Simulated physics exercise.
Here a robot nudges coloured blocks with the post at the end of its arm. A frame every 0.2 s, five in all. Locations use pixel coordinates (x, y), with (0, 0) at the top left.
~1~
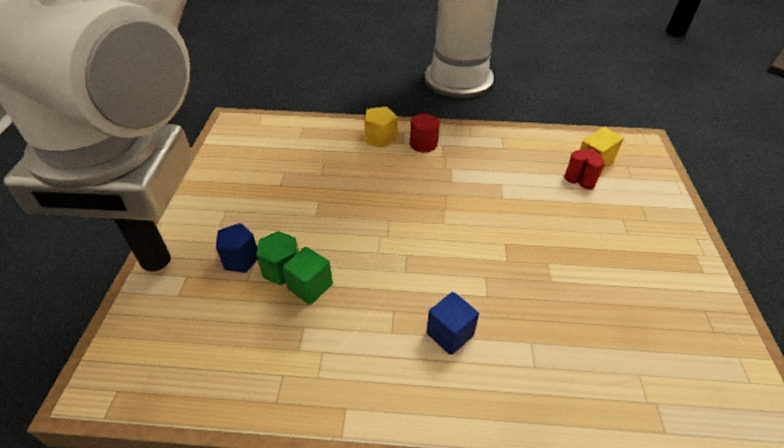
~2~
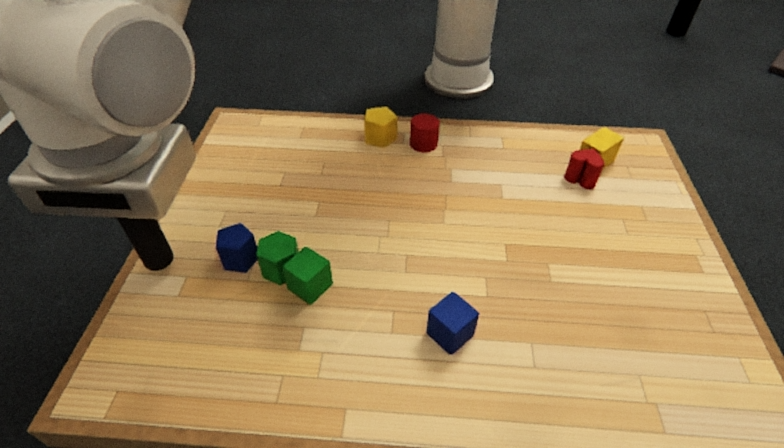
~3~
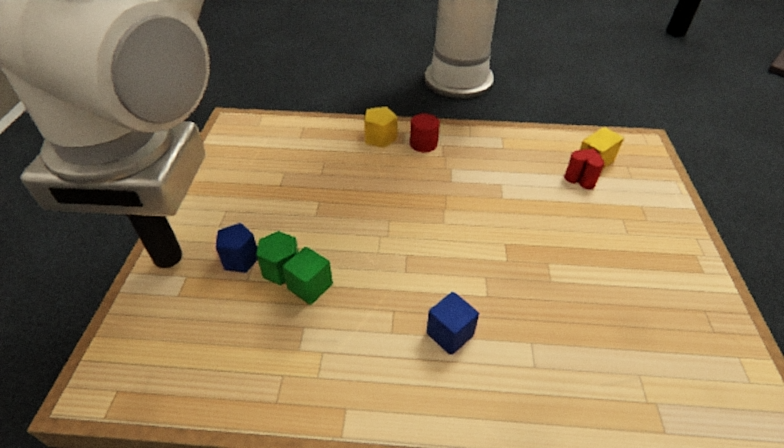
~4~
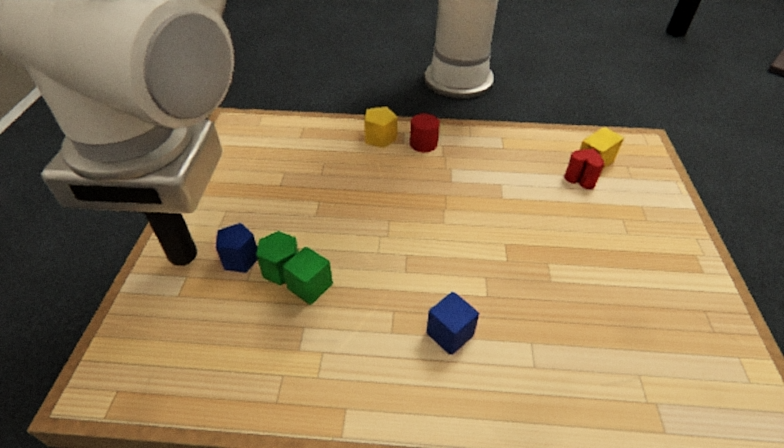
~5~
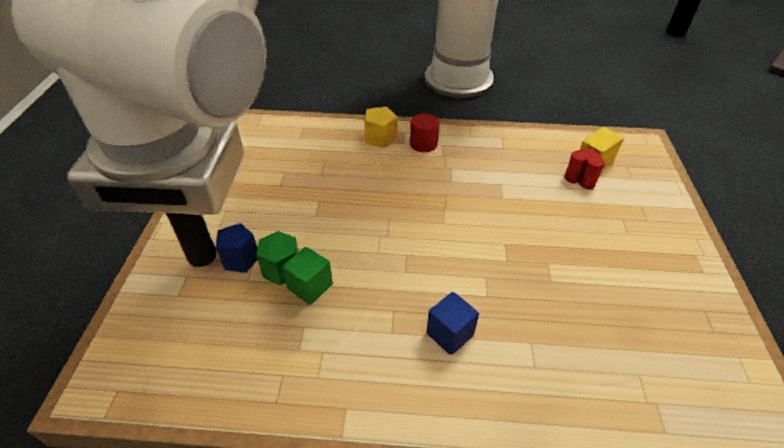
On a light wooden tabletop, coloured blocks sit scattered, with a robot arm's black post standing at the left edge. The arm moves slowly to the right, carrying the post toward a blue block beside two green ones until it is right next to it, while all the blocks stay still.
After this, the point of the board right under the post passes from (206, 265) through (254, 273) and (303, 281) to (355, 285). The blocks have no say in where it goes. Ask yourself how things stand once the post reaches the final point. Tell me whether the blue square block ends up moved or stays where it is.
That block stays in place.
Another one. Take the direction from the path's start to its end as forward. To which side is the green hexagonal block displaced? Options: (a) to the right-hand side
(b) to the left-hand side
The correct letter is b.
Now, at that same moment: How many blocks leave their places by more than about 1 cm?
I predict three or more.
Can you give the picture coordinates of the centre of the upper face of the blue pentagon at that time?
Around (263, 228).
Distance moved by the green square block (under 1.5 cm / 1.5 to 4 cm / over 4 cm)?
That block covers upwards of 4 cm.
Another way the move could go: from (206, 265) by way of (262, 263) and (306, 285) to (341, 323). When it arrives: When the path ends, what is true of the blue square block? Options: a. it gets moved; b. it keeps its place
I choose b.
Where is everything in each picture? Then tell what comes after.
In the first frame, lower end of the post (157, 262), tops of blocks, blue pentagon (233, 236), green hexagonal block (276, 246), green square block (306, 263), blue square block (454, 311).
In the second frame, post (160, 261), blocks as before.
In the third frame, post (169, 259), blocks as before.
In the fourth frame, post (184, 256), blocks as before.
In the fifth frame, post (203, 257), blue pentagon (233, 236), green hexagonal block (276, 246), green square block (306, 263), blue square block (454, 311).
What follows on the original path. One third of the way, post (252, 266); blue pentagon (262, 228), turned 60° anticlockwise; green hexagonal block (292, 240), turned 35° clockwise; green square block (310, 265).
Two thirds of the way, post (302, 274); blue pentagon (263, 228), turned 65° anticlockwise; green hexagonal block (317, 235); green square block (333, 269), turned 20° clockwise.
At the end, post (354, 278); blue pentagon (263, 228), turned 65° anticlockwise; green hexagonal block (319, 234), turned 15° anticlockwise; green square block (384, 281), turned 45° clockwise; blue square block not moved.
